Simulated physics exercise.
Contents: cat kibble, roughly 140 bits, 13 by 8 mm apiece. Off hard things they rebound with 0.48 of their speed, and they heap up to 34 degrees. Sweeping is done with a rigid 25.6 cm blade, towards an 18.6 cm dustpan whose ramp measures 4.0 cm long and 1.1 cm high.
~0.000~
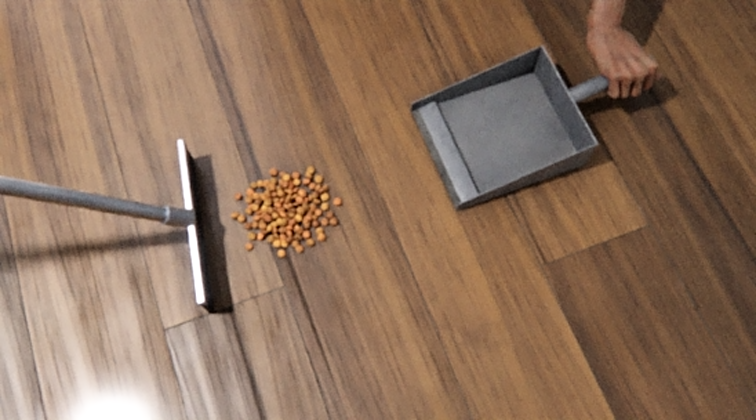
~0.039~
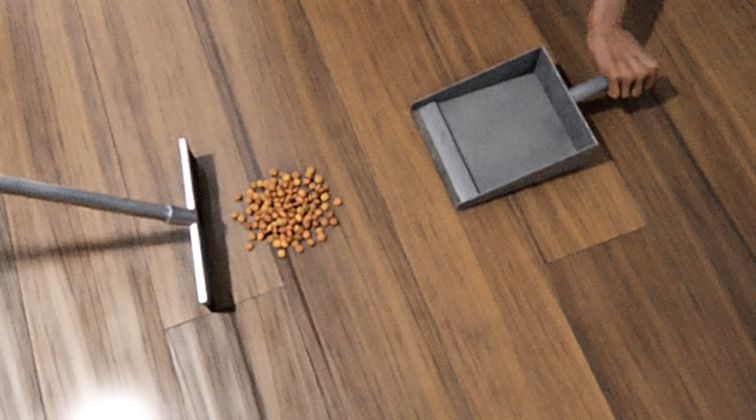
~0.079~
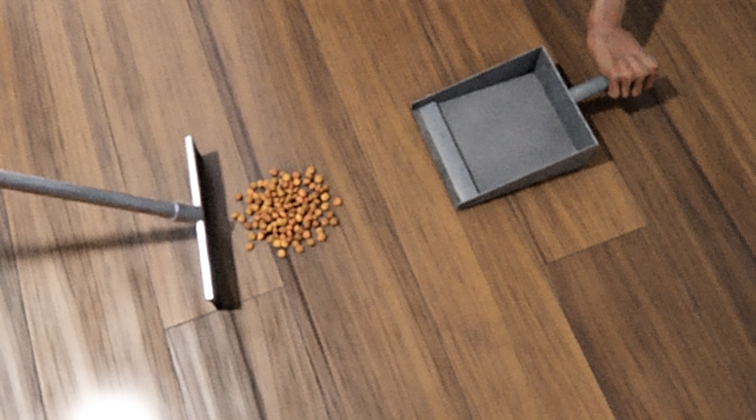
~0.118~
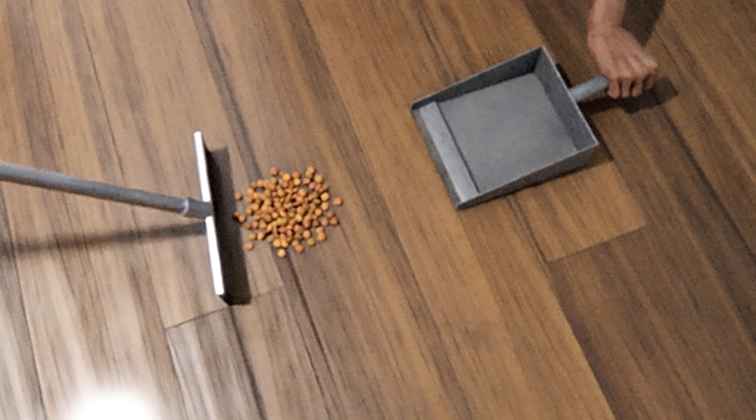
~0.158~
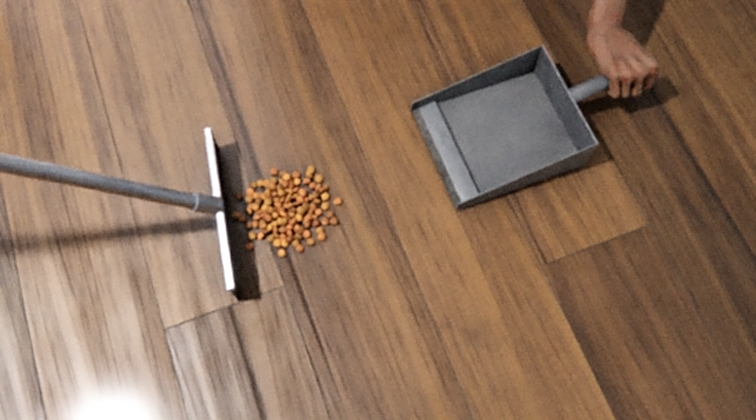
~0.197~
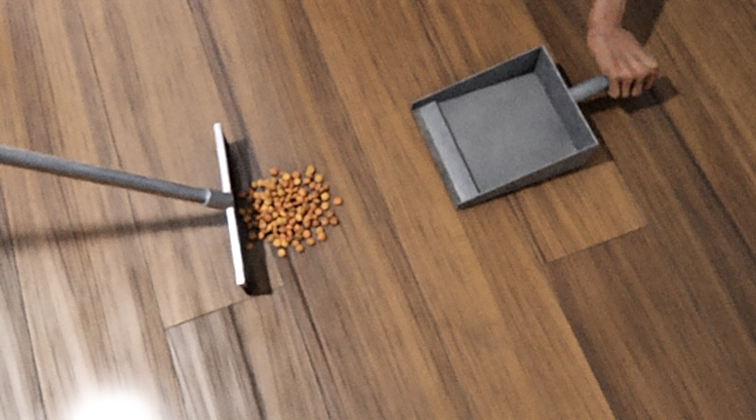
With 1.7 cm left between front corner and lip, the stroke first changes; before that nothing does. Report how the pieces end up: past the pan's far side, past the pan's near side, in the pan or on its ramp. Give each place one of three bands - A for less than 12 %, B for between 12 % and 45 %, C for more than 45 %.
As I see it, far side: I predict a minor share of the load. Near side: I predict a minor share of the load. Pan: I predict a mid-range share of the load.
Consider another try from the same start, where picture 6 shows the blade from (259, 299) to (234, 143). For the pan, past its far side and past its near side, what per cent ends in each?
Final per cent - pan 25, far 0, near 35.
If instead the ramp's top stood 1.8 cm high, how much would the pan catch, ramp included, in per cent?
With that ramp, near 15 per cent.
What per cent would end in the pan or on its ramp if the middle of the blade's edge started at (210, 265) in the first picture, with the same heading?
Estimate: ~ 25 %.
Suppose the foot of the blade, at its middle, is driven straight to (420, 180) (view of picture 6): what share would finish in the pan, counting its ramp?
About 25 per cent.
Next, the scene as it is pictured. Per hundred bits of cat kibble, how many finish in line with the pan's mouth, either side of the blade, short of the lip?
It comes to some 70 percent.
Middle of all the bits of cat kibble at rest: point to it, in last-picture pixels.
In the last view, approximately (424, 155).
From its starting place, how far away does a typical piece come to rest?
24 cm or thereabouts.
After 0.54 s, middle of the blade 18 cm from the lip; 0 % over the lip, far side 0 %, near side 0 %.
Then, at 0.77 s, middle of the blade 9 cm from the lip; 0 % over the lip, far side 5 %, near side 5 %.
After 1.11 s, middle of the blade 4 cm from the lip; 20 % over the lip, far side 5 %, near side 5 %.
By 1.4 s all is still; far side 5 %, near side 5 %, pan 20 %, in front of the lip or behind the blade 70 %.
